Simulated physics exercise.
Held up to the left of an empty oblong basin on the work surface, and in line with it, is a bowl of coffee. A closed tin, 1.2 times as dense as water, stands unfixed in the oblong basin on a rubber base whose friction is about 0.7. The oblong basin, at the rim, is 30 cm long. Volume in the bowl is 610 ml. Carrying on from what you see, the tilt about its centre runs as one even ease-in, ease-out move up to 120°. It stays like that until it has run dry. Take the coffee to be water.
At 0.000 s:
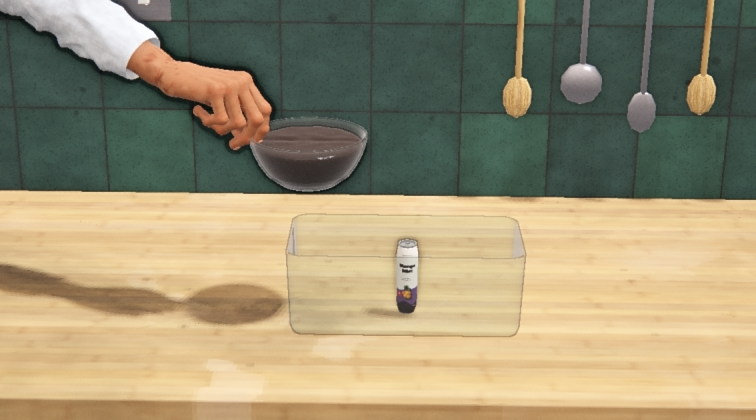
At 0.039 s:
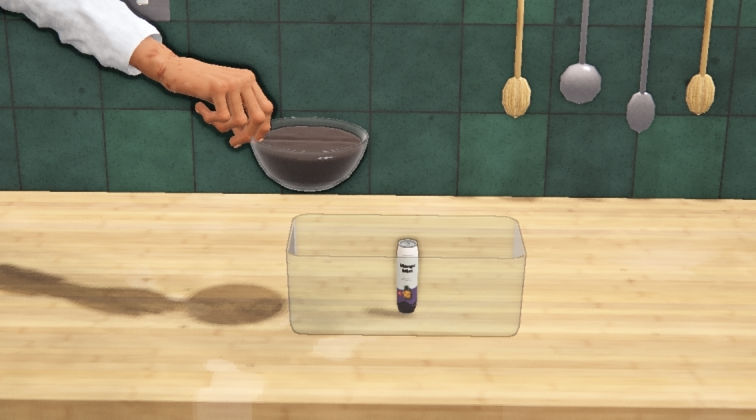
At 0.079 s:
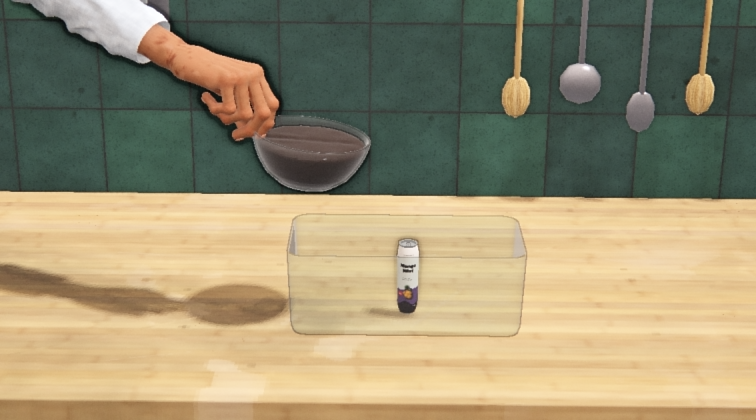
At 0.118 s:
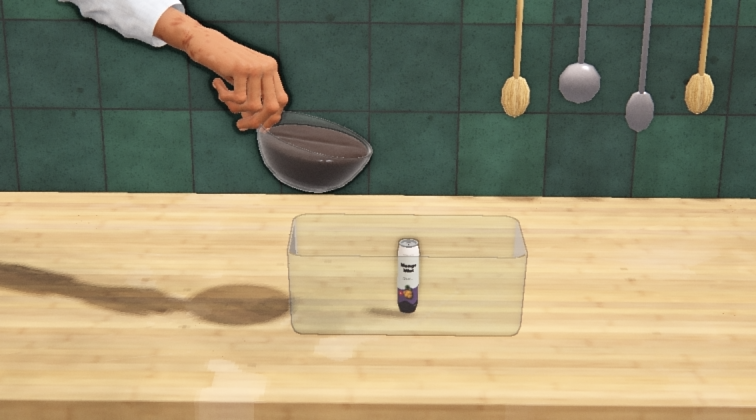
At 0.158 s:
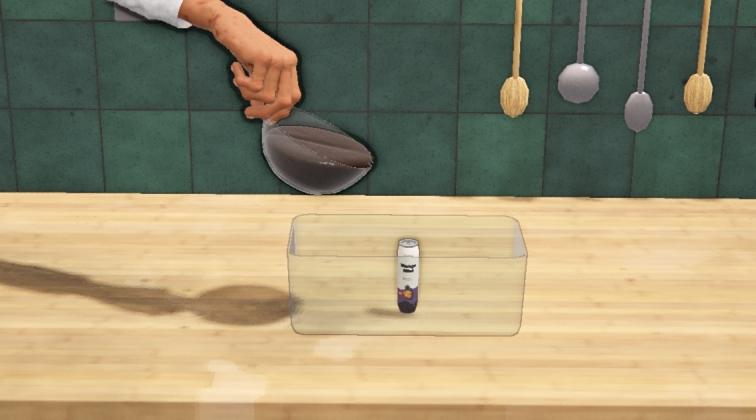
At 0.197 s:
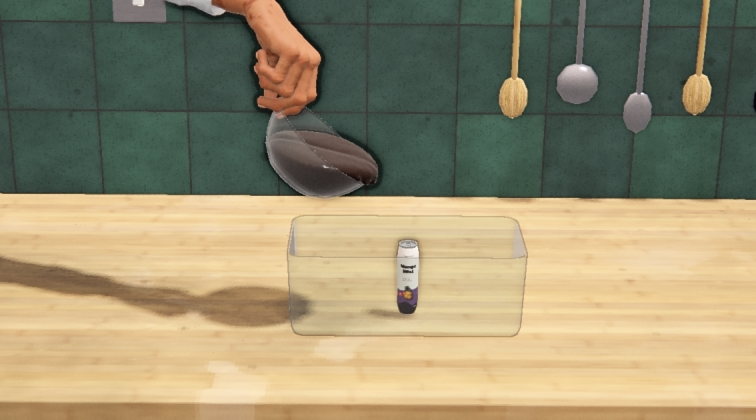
A glass bowl of dark brown liquid is held by a white-sleeved hand above a pale wooden counter, seen from the front and slightly above in a green-tiled kitchen. A clear, yellowish oblong basin sits lower right, with a small white-and-purple tin, while four utensils hang at upper right. The hand turns the bowl clockwise, slowly then faster, the liquid shifting toward its lowering right rim, as the camera stays nearly still.
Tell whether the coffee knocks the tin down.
It tips over.
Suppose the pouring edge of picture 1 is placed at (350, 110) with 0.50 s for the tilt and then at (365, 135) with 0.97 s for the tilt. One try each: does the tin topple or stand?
Try 1: Tipped over; try 2: Still standing.
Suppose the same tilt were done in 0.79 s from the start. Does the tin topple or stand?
The tin stays up.
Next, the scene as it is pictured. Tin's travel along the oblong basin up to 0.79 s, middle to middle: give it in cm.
About 8 cm.
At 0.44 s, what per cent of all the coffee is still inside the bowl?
I reckon about 0 in a hundred is still held.
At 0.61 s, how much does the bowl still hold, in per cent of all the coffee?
Roughly 0 per cent.
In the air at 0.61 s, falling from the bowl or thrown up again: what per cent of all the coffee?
Close to 5 %.
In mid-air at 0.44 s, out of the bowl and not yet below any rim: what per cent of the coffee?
Near 6 per cent at that moment.
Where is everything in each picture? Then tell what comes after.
In the first frame, it leans 0°; its right rim is at (366, 136); the coffee meets the walls at (253, 140) and (363, 141); the oblong basin's rim runs from (290, 235) to (521, 238); the tin's top is at (408, 246).
In the second frame, it leans 2°; its right rim is at (367, 138); the coffee meets the walls at (254, 139) and (364, 142).
In the third frame, it leans 8°; its right rim is at (369, 144); the coffee meets the walls at (257, 136) and (366, 146).
In the fourth frame, it leans 16°; its right rim is at (371, 152); the coffee meets the walls at (261, 133) and (368, 149).
In the fifth frame, it leans 28°; its right rim is at (370, 165); the coffee meets the walls at (266, 133) and (360, 152); 3 per cent is over the edge.
In the sixth frame, it leans 42°; its right rim is at (367, 179); the coffee meets the walls at (269, 137) and (352, 157); 11 per cent is over the edge.
Then, 0.44 s in, the tilt is 116° and 0 per cent is still to pour; the tin stands where it began.
Then, 0.61 s in, the tilt is 120° and 0 per cent is still to pour; the tin leans 23°.
Then, 0.79 s in, the tilt is 120° and 0 per cent is still to pour; the tin lies on its side.
Then, 0.99 s in, the tilt is 120° and 0 per cent is still to pour; the tin lies on its side.
Finally, the tin lies on its side.
